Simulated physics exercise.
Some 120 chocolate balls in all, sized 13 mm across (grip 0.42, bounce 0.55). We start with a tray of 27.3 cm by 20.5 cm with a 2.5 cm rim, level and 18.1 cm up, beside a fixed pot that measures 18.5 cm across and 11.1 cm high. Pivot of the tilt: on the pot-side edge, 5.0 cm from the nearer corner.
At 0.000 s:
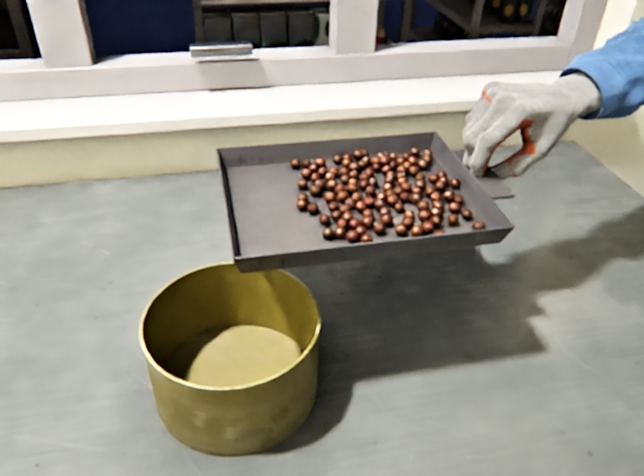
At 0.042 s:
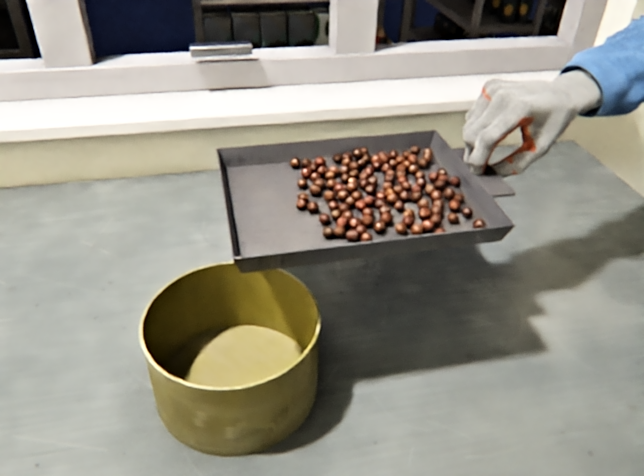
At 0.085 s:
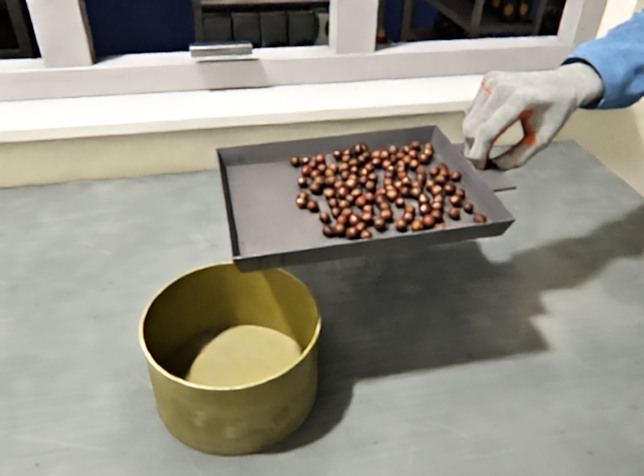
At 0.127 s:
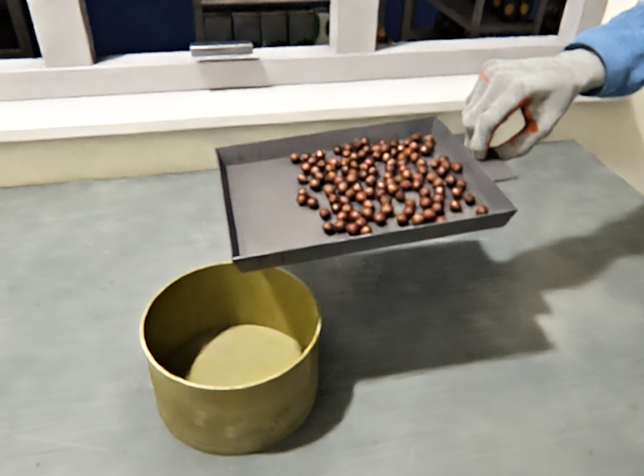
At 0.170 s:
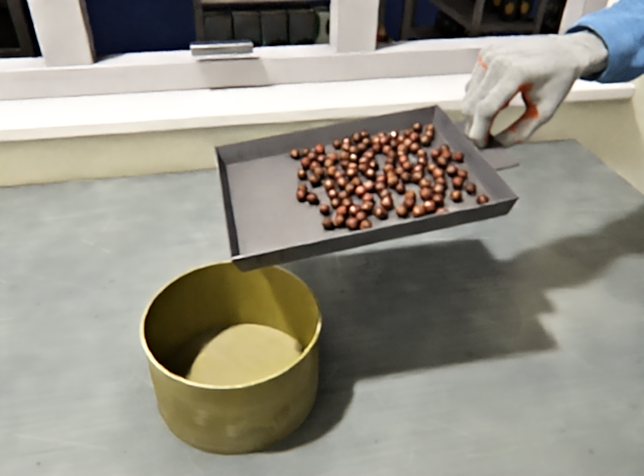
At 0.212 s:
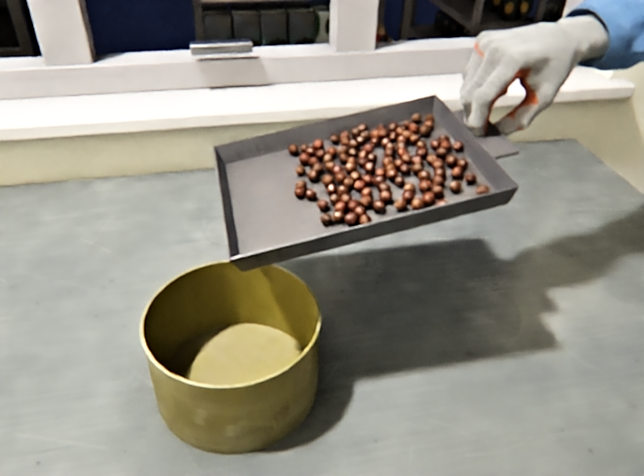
The clip shows a gloved hand holding a dark tray of brown chocolate balls above a gold-coloured pot, then raising the tray's right side slightly so it slants down to the left, while the balls shift very little.
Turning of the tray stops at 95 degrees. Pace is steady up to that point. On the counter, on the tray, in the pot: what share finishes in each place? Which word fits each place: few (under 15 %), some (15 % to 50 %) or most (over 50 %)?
Counter gets some; left on the tray gets few; pot gets most.
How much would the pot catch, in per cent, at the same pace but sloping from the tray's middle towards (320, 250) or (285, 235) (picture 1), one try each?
Around 95 % for the first direction, around 100 % for the second.
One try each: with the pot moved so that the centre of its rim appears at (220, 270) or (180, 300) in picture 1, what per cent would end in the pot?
75 and 75 %.
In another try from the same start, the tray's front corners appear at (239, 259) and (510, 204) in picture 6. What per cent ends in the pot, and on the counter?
In the pot: 95 per cent; on the counter: 5 per cent.
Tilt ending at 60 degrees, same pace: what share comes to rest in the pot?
Then about 5 per cent.
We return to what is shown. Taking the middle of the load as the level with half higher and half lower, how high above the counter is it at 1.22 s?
Median height: Approx. 20 cm.
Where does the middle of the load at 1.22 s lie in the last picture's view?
Estimated centre of load: Around (224, 195).
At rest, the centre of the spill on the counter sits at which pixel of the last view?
Around (140, 307).
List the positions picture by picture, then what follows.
In the first picture, tray tilt 0 degrees, front corners at (240, 253) and (505, 223); middle of the pieces at (388, 188); pot at (231, 317).
In the second picture, tray tilt 0 degrees, front corners at (240, 253) and (505, 221); middle of the pieces at (388, 187).
In the third picture, tray tilt 2 degrees, front corners at (239, 253) and (506, 216); middle of the pieces at (388, 183).
In the fourth picture, tray tilt 4 degrees, front corners at (239, 253) and (508, 206), lowest corner left front; middle of the pieces at (389, 177).
In the fifth picture, tray tilt 7 degrees, front corners at (238, 252) and (509, 195), lowest corner left front; middle of the pieces at (389, 170).
In the sixth picture, tray tilt 10 degrees, front corners at (236, 252) and (509, 184), lowest corner left front; middle of the pieces at (387, 162); pot at (232, 315). Its pace works out near 65 degrees a second.
Then, at 0.81 s, tilt 50 degrees; the tray holds 100 %, the pot 0 %.
Then, at 1.22 s, tilt 77 degrees; the tray holds 85 %, the pot 5 %.
After 1.70 s, tilt 95 degrees; the tray holds 0 %, the pot 55 %.
At rest (2.7 s), counter 40 %, tray 0 %, pot 60 %.
